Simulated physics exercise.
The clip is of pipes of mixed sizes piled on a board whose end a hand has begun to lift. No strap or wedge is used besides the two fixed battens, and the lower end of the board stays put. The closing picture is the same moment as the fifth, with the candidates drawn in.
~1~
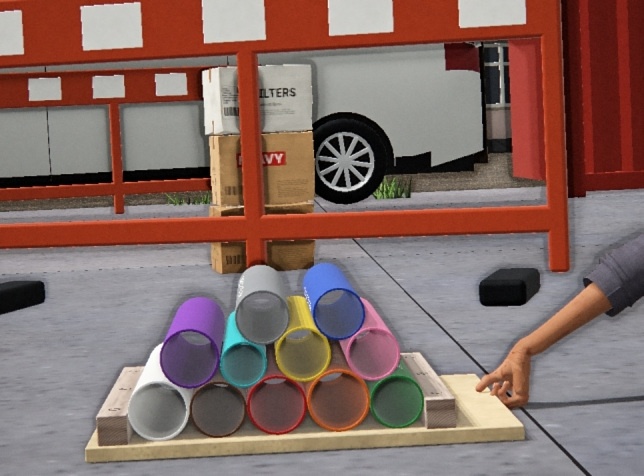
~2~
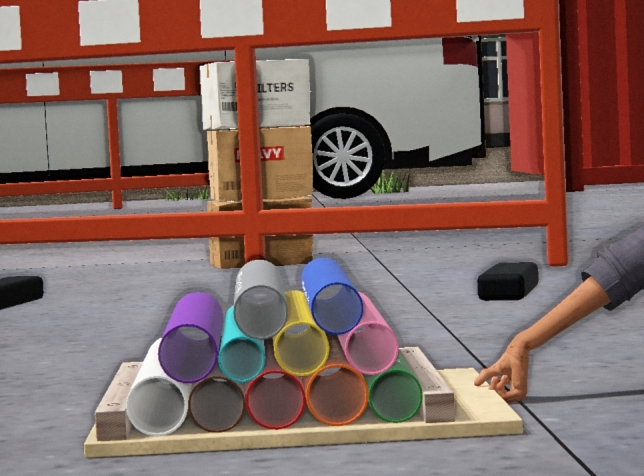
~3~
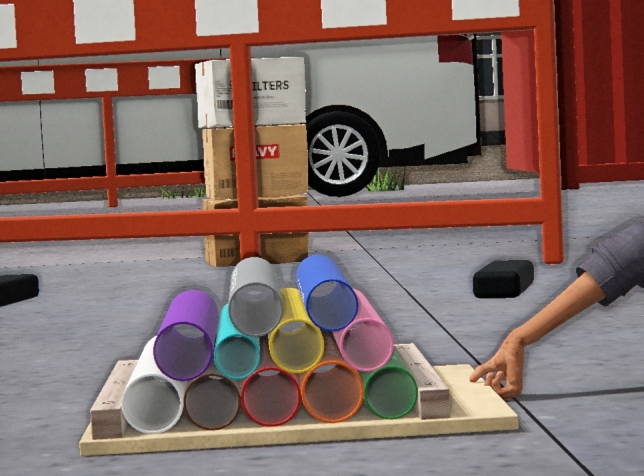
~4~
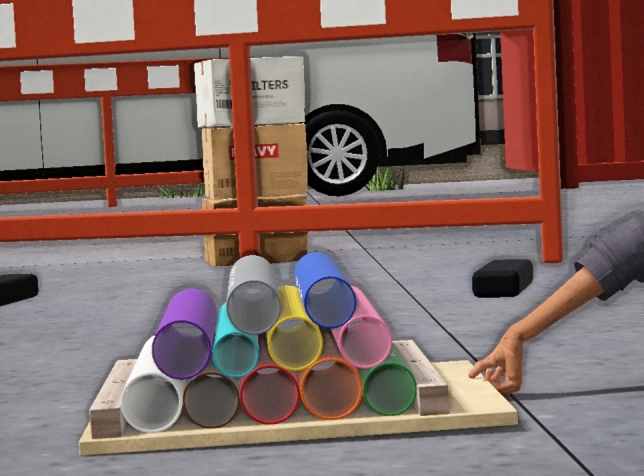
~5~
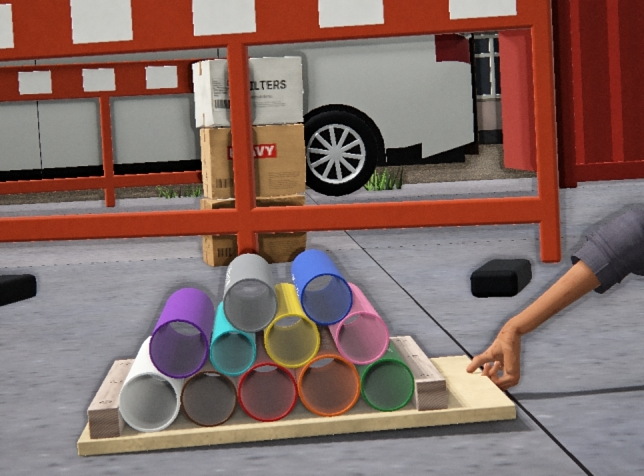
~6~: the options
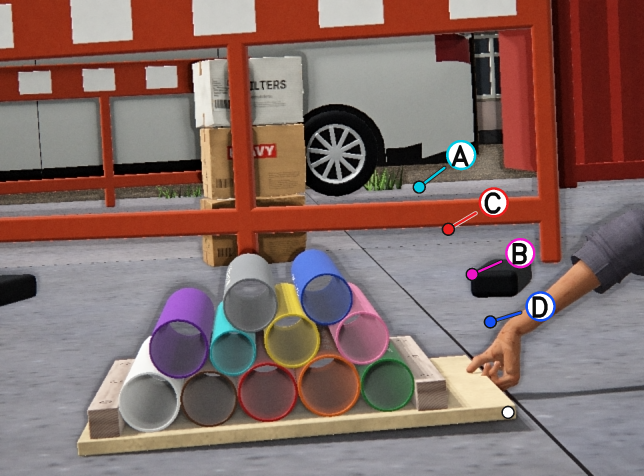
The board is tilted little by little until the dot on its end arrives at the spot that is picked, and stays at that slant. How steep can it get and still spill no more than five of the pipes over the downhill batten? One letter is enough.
Lift it to A and no more.
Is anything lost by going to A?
At A: Yes.
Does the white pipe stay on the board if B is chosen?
Yes.
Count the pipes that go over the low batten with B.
It comes to none.
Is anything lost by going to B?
No.
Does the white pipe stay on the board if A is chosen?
Yes, with A.
On the marked copy, A at (419, 187); B at (472, 275); C at (448, 229); D at (491, 322); the white dot at (508, 413).
Following A. Soon after the start, board at 19°.
Later, board at 34°.
In the end, board at 34°, five over the low batten.
As for the rest, B none over the low batten; C one over the low batten (grey); D none over the low batten.
